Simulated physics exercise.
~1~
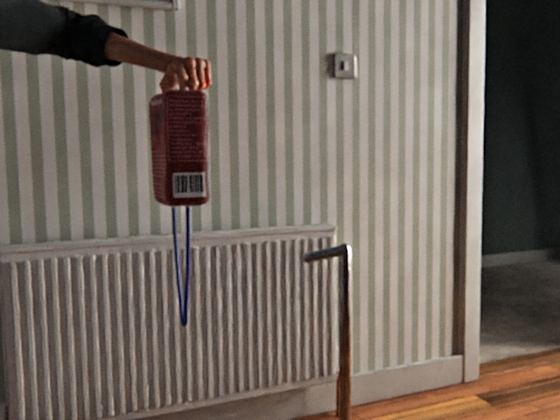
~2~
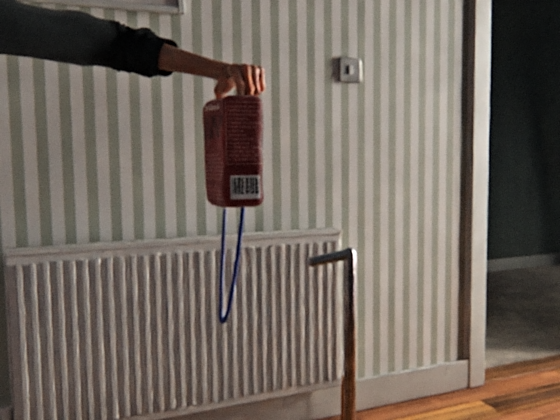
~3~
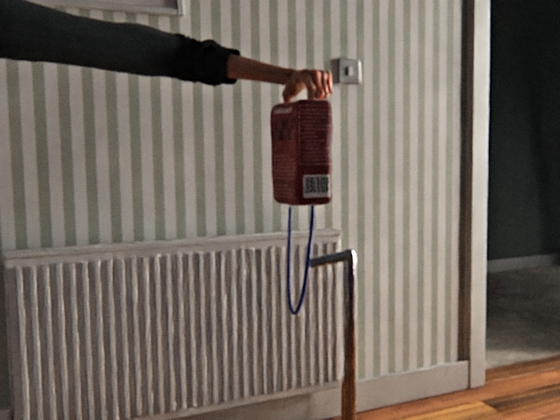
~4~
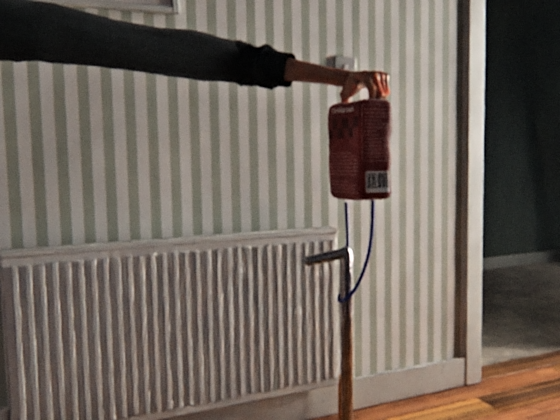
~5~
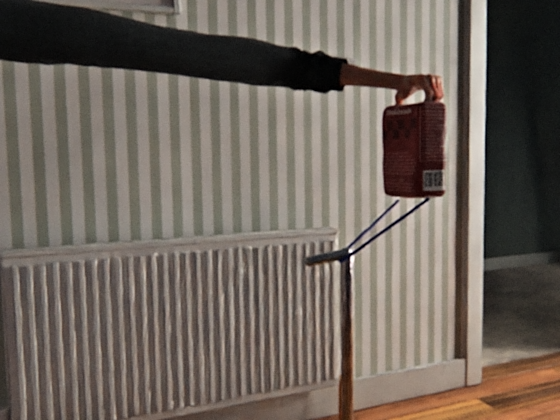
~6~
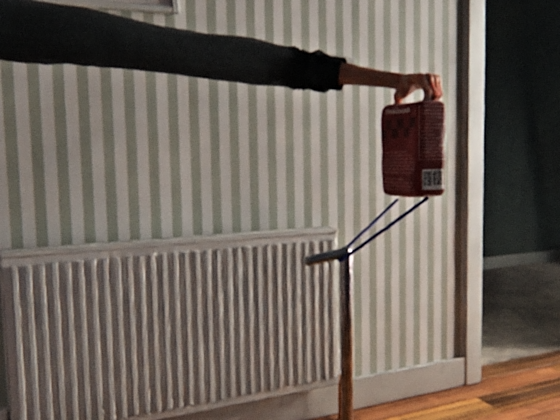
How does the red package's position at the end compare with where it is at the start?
At the start the red package is held to the left of the post, above the radiator. By the end it is at about the same height but to the right of the post, nearer the doorway.
